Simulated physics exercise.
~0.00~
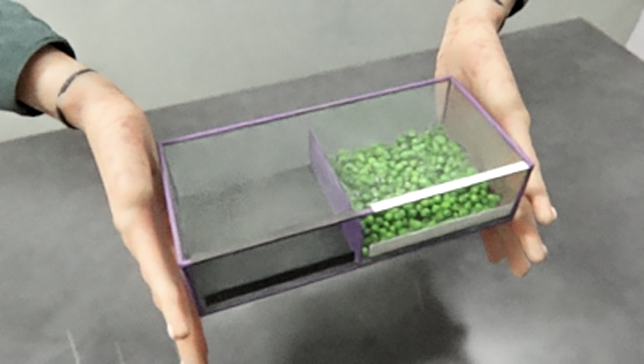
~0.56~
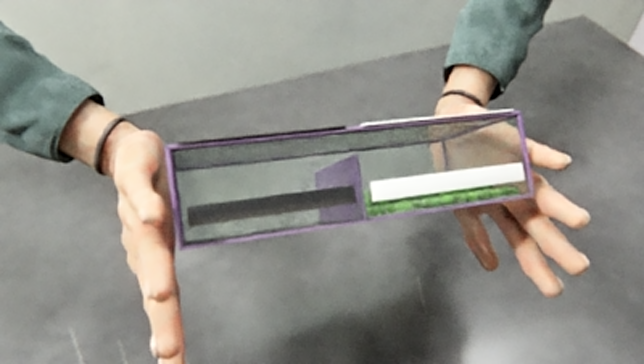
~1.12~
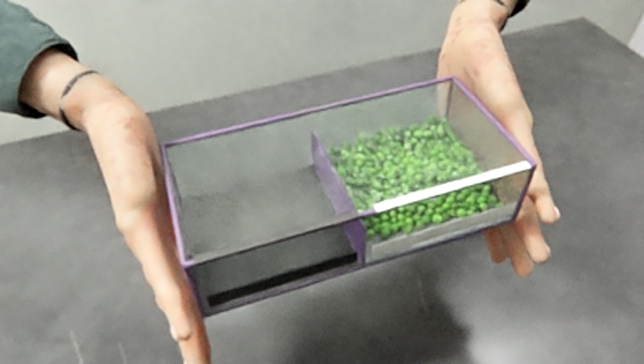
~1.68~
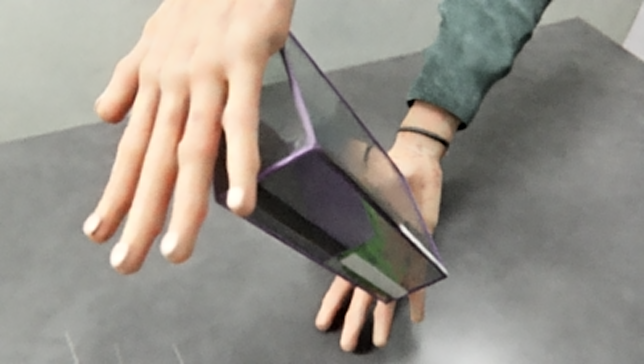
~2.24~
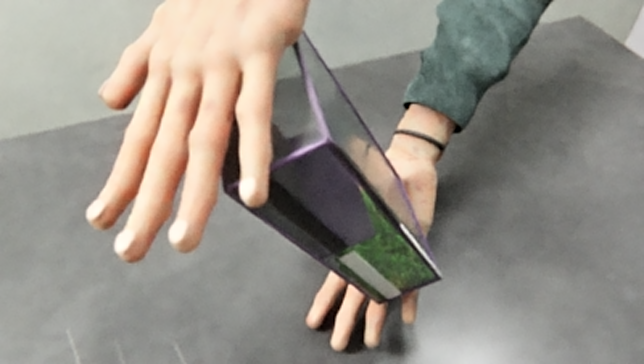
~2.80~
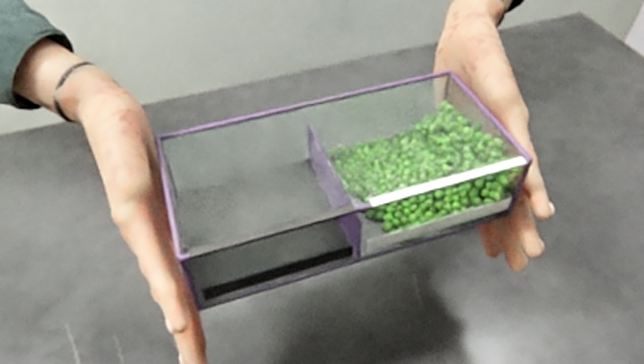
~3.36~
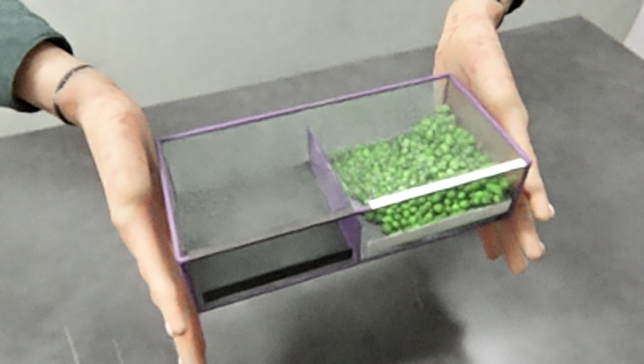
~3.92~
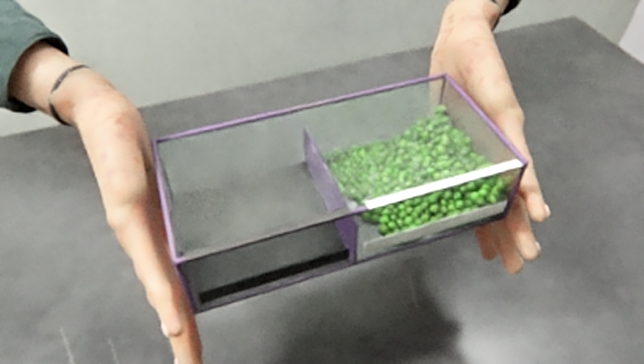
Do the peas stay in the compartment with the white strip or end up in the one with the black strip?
The peas stay in the compartment with the white strip, and the one with the black strip is empty at the end.
